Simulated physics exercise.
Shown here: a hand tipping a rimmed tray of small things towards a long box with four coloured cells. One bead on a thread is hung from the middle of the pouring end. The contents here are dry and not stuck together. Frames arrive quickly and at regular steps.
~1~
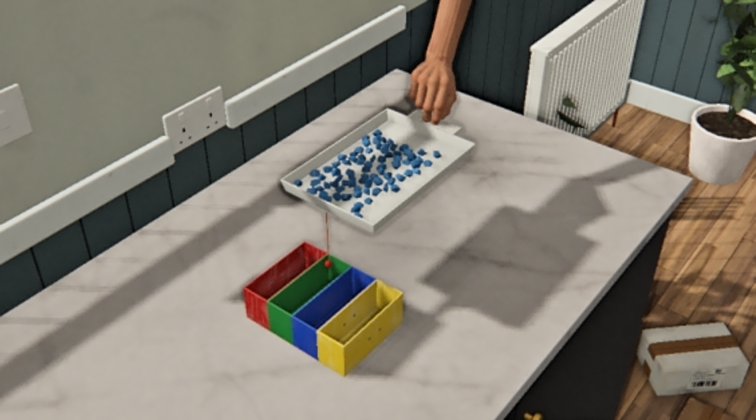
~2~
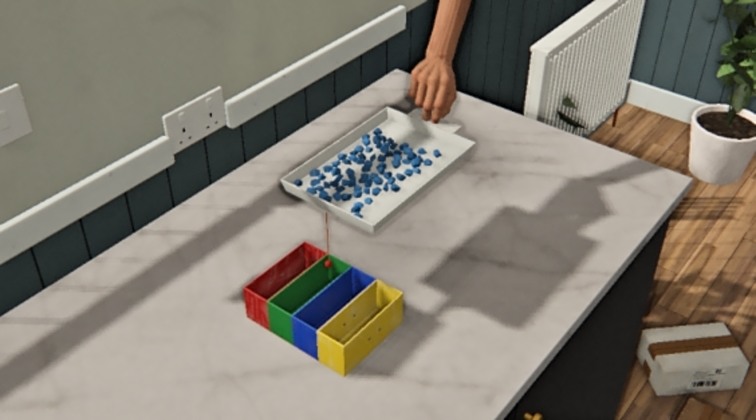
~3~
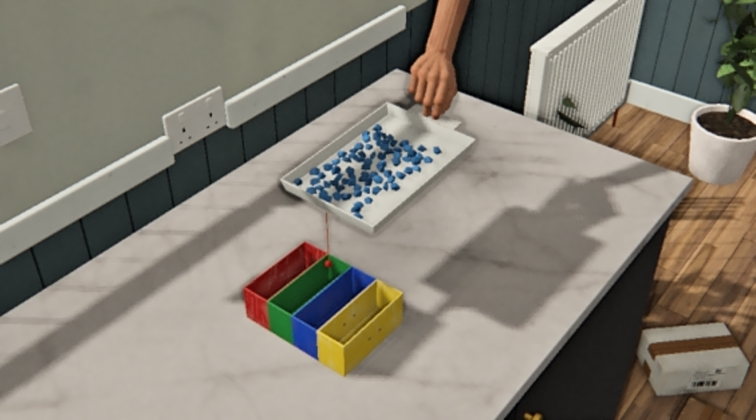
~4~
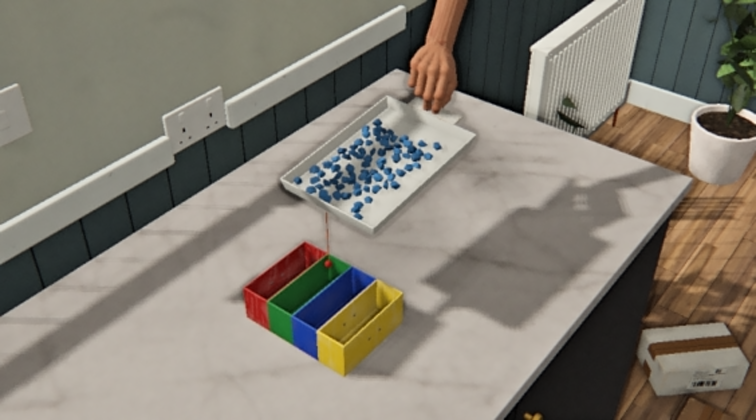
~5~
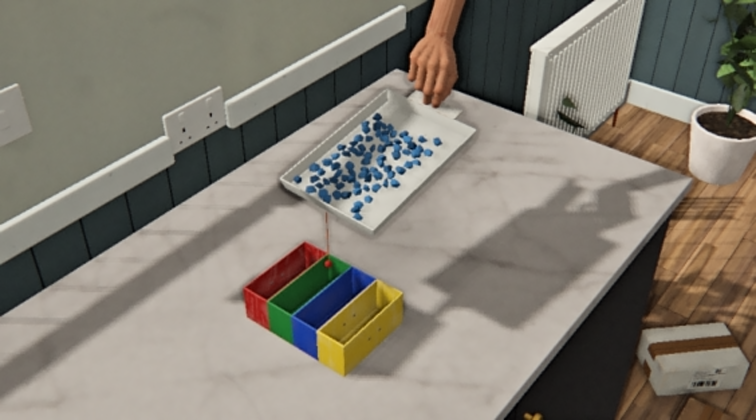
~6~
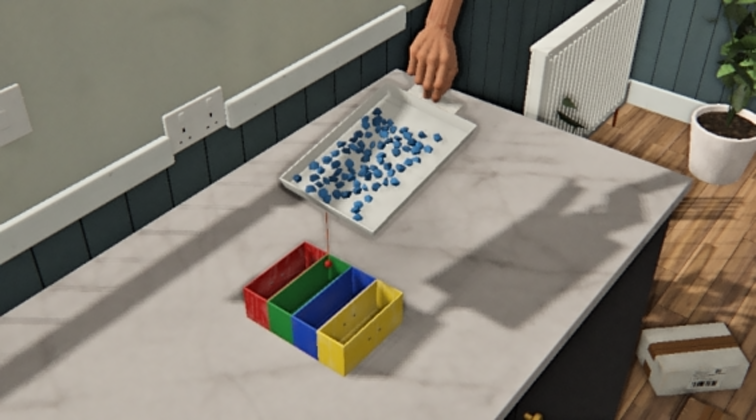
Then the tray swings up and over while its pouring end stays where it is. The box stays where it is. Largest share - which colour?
Yellow cell.
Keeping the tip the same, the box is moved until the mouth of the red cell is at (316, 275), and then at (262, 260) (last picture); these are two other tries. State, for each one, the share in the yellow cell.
Trial 1 10%, trial 2 30%.
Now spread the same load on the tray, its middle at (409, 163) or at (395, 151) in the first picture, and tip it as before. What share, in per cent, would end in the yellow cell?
In order, about 70 and 70 in a hundred.
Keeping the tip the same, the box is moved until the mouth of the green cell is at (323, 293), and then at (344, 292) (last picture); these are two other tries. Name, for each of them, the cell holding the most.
Try 1 - that blue cell; try 2 - blue.
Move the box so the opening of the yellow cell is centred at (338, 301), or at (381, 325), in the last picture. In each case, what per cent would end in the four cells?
Close to 50 in a hundred, then close to 100 in a hundred.
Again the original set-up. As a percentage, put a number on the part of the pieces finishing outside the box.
Roughly 0 percent of the load.
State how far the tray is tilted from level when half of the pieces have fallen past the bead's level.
95° or so.
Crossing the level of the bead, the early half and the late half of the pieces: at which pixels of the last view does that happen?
Roughly (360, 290) first, then roughly (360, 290).
Shortly afterwards, tray tipped steeply; all but a few on the tray; only a few falling or outside the box.
Next, tray tipped right over; a little on the tray; near half in the yellow cell; near a quarter in the blue cell; near a quarter falling or outside the box.
Some moments later, tray tipped past a quarter turn; near two thirds in the yellow cell; near a third in the blue cell; only a few in the green cell; only a few falling or outside the box.
In the end, tray tipped past a quarter turn; near two thirds in the yellow cell; near a third in the blue cell; only a few in the green cell; none at all in the red cell; only a few outside the box.
